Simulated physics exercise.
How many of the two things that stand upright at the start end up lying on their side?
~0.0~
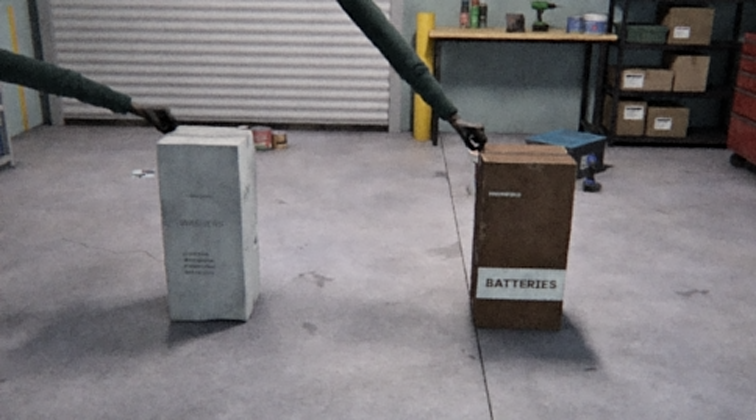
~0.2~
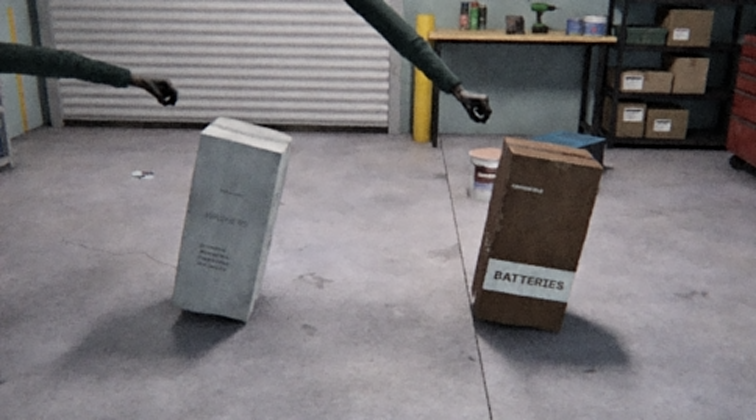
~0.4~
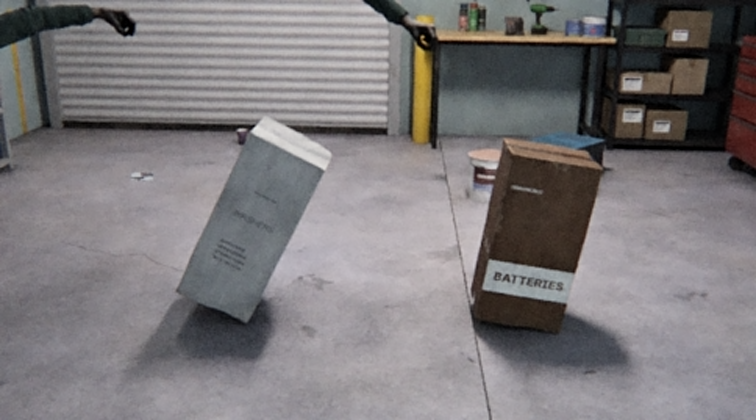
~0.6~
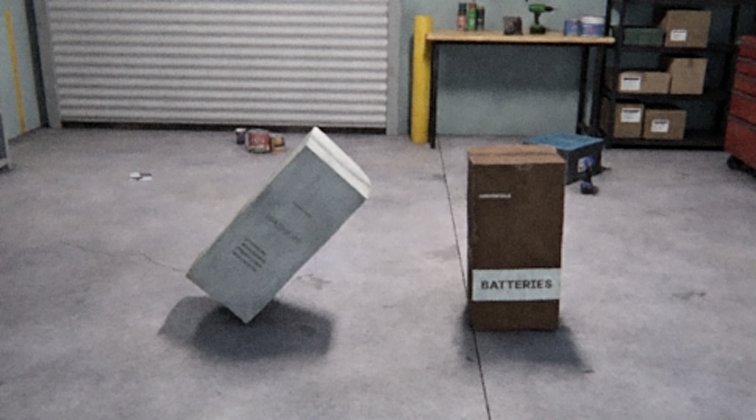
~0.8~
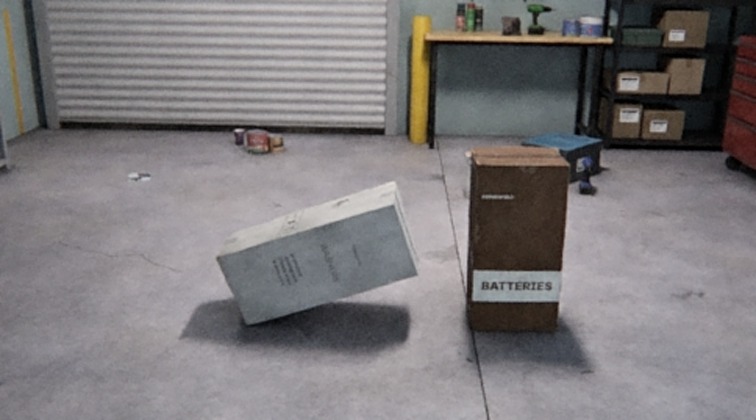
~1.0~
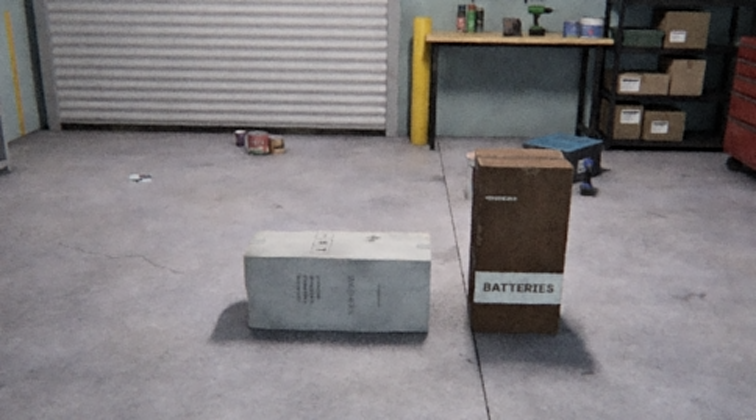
One of them ends up on its side. The pale parcel topples over to the right, while the brown box settles back upright on its base.
